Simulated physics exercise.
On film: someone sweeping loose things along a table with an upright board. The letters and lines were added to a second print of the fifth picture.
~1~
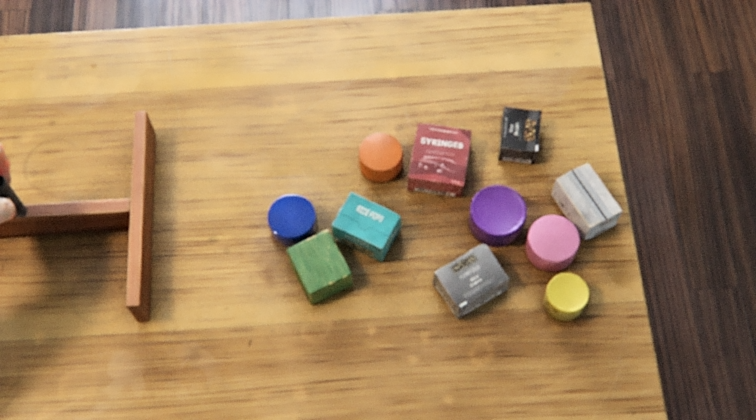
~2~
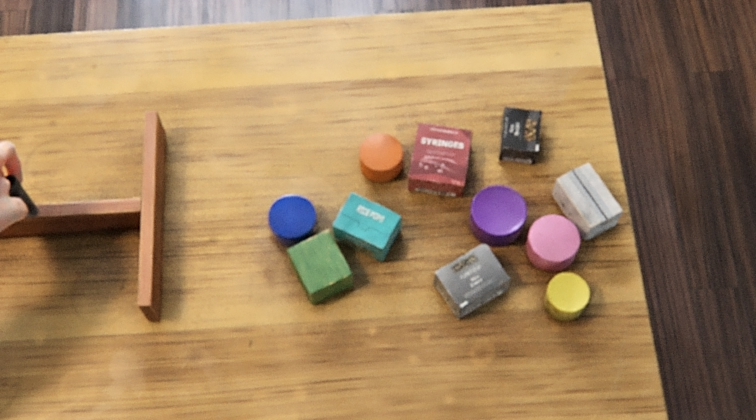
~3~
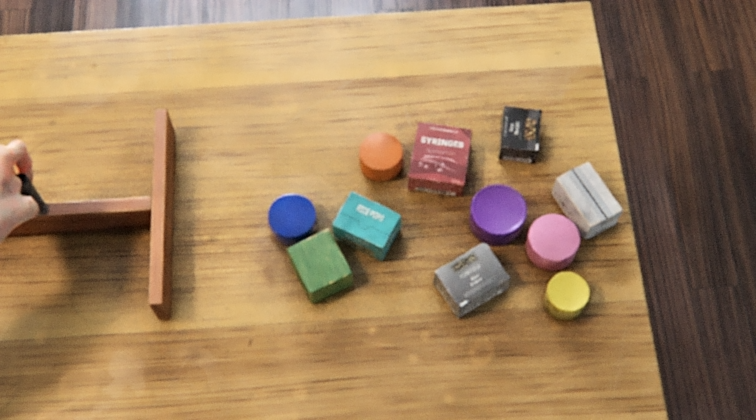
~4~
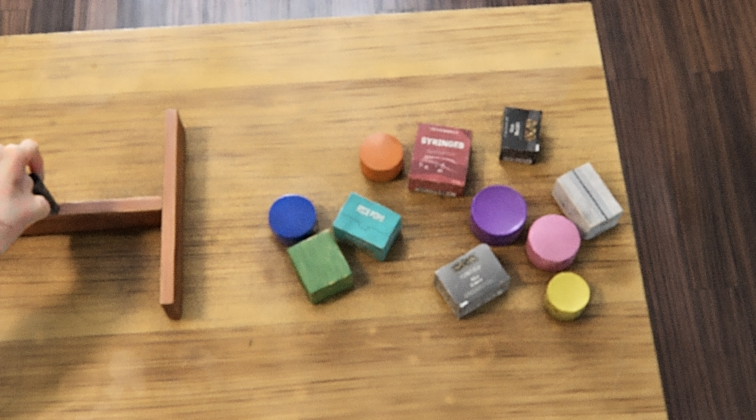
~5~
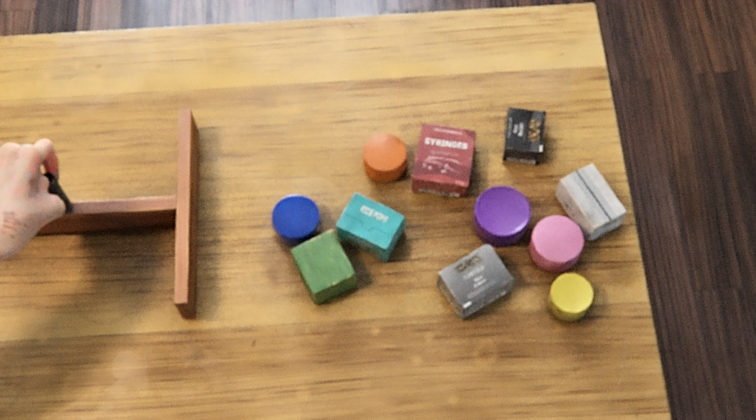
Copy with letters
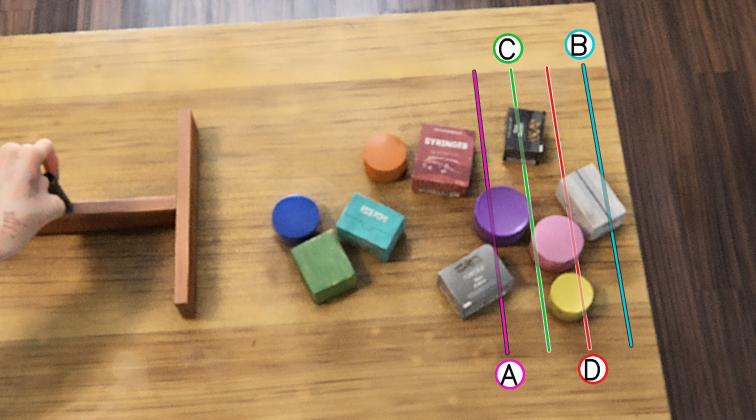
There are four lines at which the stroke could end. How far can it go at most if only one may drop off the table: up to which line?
No second one falls up to A.
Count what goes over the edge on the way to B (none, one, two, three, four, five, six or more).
Six or more.
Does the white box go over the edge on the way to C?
Yes.
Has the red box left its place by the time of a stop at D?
By then, yes.
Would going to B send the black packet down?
Yes.
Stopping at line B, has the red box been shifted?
Yes.
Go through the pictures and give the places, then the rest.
In the first picture, blue pot (293, 221); turquoise packet (367, 227); pink tin (552, 244).
In the second picture, board (147, 204); yellow tub (567, 297).
In the third picture, board (158, 202); black packet (520, 134).
In the fourth picture, board (169, 202); green block (321, 267).
In the fifth picture, board (183, 202); grey packet (475, 282); purple jar (502, 217); blue pot (297, 221).
On the marked copy, A at (490, 203); B at (606, 196); C at (529, 201); D at (567, 199).
Taking A. A third of the way, board (293, 195); green block (332, 269); turquoise packet (378, 229).
Two thirds of the way, board (403, 188); black packet (528, 135); purple jar (521, 209).
When it is over, board (487, 183); white box (632, 199); black packet (594, 112); none fallen.
As for the rest, B drops eight; C drops two; D drops six.
